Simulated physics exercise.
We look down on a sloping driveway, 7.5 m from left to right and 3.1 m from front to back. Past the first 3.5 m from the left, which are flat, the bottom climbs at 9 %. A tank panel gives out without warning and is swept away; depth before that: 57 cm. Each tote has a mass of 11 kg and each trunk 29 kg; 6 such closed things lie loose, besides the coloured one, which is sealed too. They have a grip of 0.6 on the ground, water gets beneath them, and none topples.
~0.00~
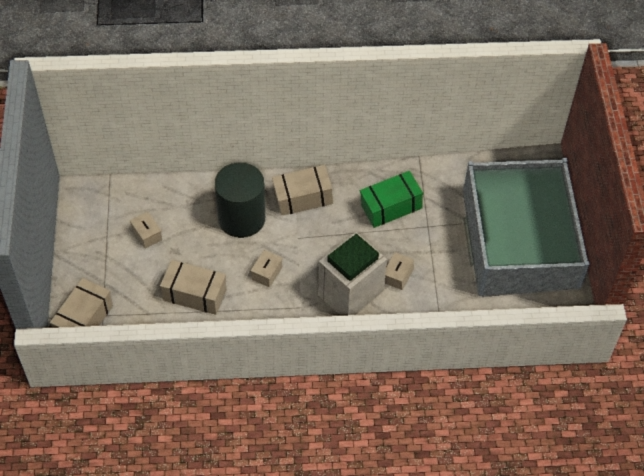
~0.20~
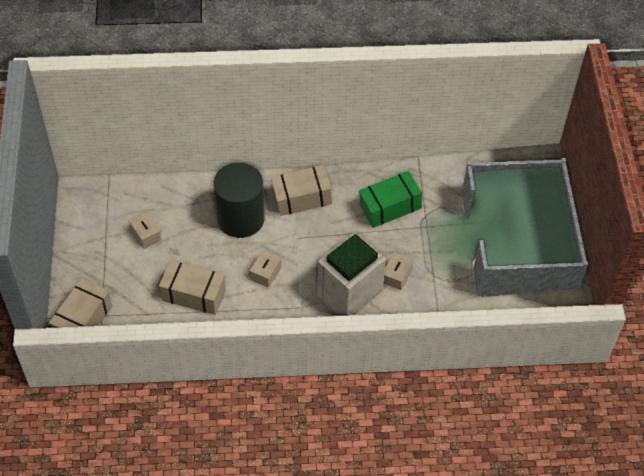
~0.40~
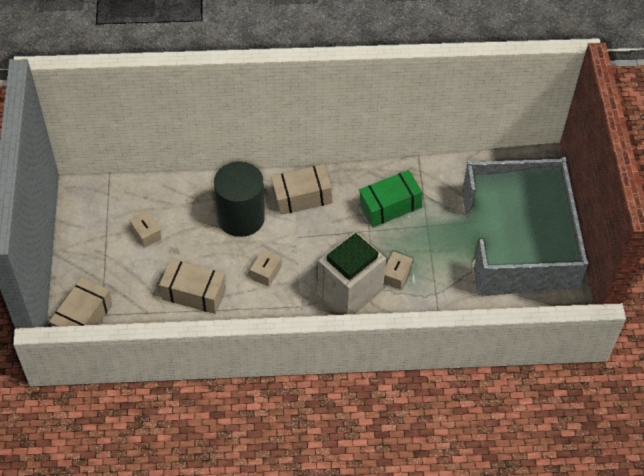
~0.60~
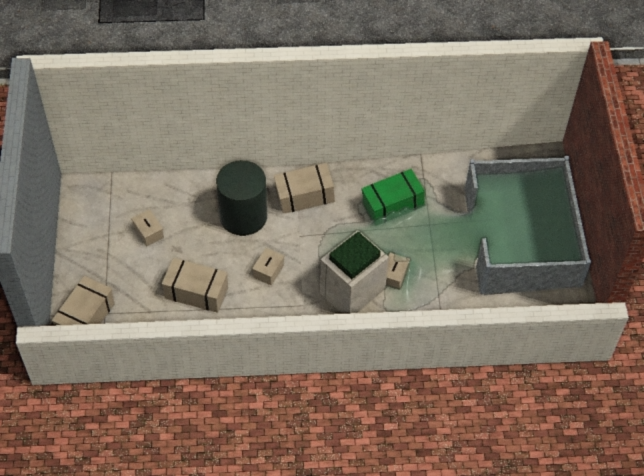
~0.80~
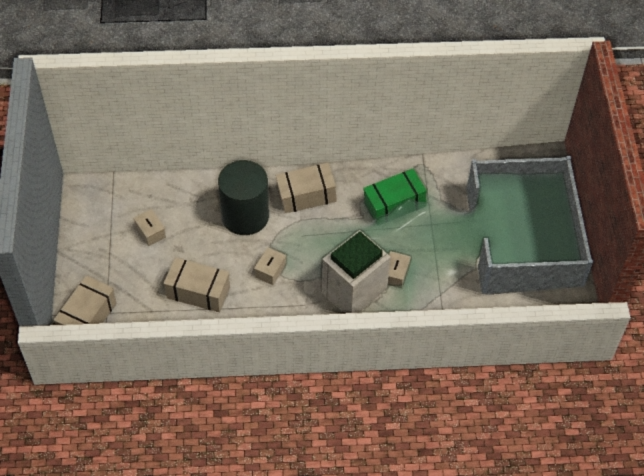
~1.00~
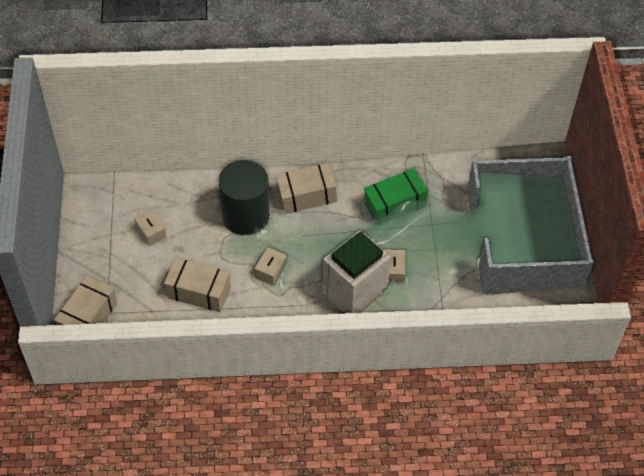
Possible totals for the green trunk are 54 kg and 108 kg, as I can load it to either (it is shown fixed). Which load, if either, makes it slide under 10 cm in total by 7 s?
The lighter mass fails but the heavier works.
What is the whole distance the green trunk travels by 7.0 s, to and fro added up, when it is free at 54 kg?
It would cover some 60 cm all told.
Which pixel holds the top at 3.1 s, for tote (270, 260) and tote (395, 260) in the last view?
Approx. (155, 297); approx. (201, 276).
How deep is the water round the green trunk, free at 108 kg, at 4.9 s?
Roughly 4 cm.
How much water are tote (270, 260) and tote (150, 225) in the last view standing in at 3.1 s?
Depth approx. 10 cm / 3 cm.
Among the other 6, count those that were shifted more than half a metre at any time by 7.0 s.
All told, that gives 5.
After 1.4 s the green trunk would be 46 cm from its start with 54 kg and 3 cm from its start with 108 kg; 11 cm of water round it then.
After 3.1 s the green trunk would be 63 cm from its start with 54 kg and 3 cm from its start with 108 kg; 6 cm of water round it then.
After 4.9 s the green trunk would be 63 cm from its start with 54 kg and 3 cm from its start with 108 kg; 4 cm of water round it then.
After 7.0 s the green trunk would be 63 cm from its start with 54 kg and 3 cm from its start with 108 kg; 3 cm of water round it then.
